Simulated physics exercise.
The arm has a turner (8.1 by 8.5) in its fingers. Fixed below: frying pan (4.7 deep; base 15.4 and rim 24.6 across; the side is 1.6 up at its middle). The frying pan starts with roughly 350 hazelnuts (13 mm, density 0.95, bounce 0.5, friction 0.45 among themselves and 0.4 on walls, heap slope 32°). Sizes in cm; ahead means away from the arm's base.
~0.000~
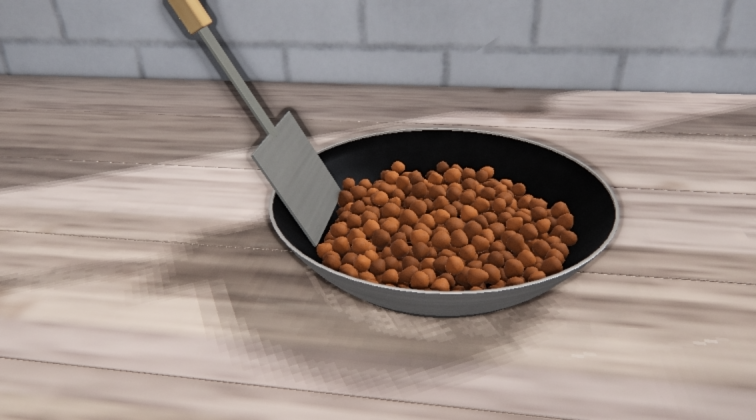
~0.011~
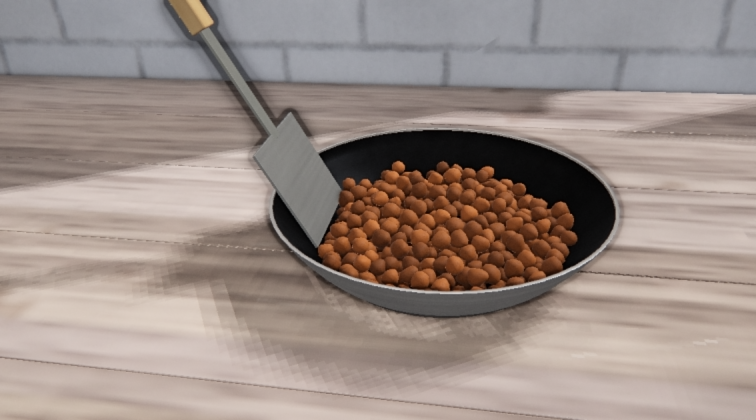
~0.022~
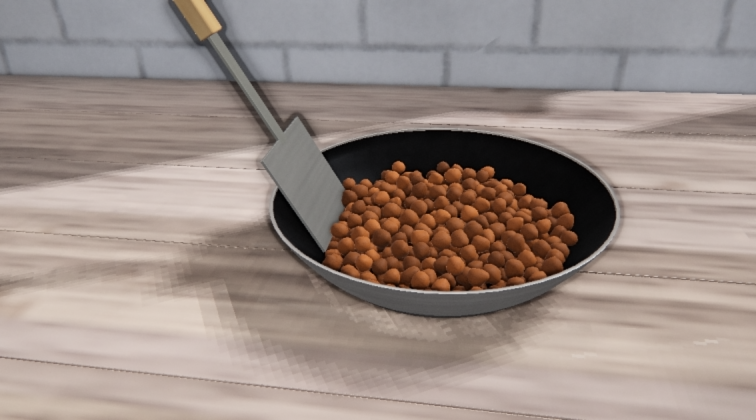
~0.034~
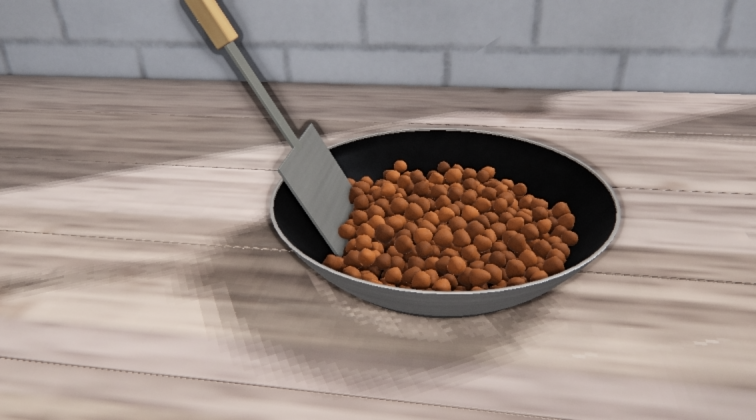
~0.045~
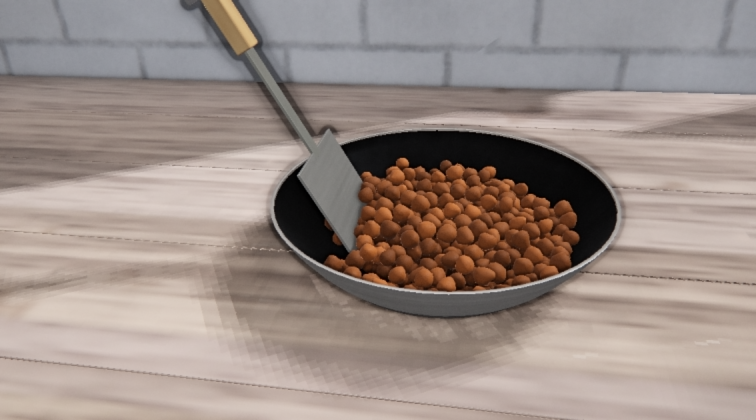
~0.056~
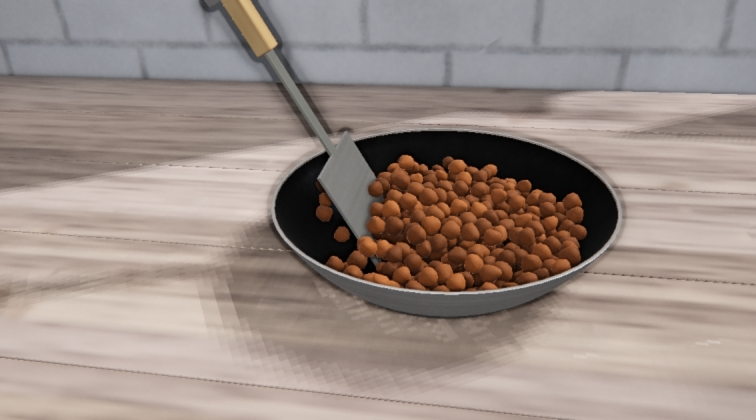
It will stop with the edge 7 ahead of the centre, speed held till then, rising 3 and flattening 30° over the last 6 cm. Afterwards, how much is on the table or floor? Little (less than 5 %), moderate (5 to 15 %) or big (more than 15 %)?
Share on the table or floor: Big (more than 15 %).
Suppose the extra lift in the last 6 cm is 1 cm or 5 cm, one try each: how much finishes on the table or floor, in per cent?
About 25 and 30 per cent.
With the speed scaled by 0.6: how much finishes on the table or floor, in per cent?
Some 10 per cent.
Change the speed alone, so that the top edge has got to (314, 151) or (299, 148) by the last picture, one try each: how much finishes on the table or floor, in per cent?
About 15 and 5 per cent.
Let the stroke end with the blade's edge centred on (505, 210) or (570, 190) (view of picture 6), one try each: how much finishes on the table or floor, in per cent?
About 15 and 45 per cent.
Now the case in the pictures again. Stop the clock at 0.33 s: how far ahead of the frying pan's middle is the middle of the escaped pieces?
About 18 cm.
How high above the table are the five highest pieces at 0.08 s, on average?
About 7 cm.
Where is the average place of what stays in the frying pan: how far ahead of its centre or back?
Roughly 3.5 cm ahead.
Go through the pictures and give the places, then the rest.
Turner top edge at (271, 132), sloping 61°; upper third of the load around (445, 216), from x 325 to 570, top at y 165; 349 in the frying pan, in the first picture.
Turner top edge at (273, 133), sloping 61°; upper third of the load around (445, 216), from x 325 to 570, top at y 170, in the second picture.
Turner top edge at (280, 137), sloping 61°; upper third of the load around (443, 219), from x 330 to 570, top at y 170, in the third picture.
Turner top edge at (296, 145), sloping 61°; upper third of the load around (439, 216), from x 330 to 570, top at y 165, in the fourth picture.
Turner top edge at (314, 150), sloping 61°; upper third of the load around (435, 217), from x 335 to 570, top at y 165, in the fifth picture.
Turner top edge at (333, 153), sloping 61°; upper third of the load around (430, 212), from x 325 to 580, top at y 160; 349 in the frying pan, in the sixth picture.
After 0.08 s, sloping 61°, highest piece 8 above the table; 348 in the frying pan, 1 on the blade or in flight.
After 0.11 s, sloping 52°, highest piece 10 above the table; 344 in the frying pan, 5 on the blade or in flight.
After 0.33 s, sloping 31°, highest piece 15 above the table; 234 in the frying pan, 81 on the table or floor, 34 on the blade or in flight.
After 1.38 s, sloping 31°, highest piece 6 above the table; 234 in the frying pan, 115 on the table or floor.
At rest, 234 in the frying pan, 115 on the table or floor. That is 33 % on the table or floor.
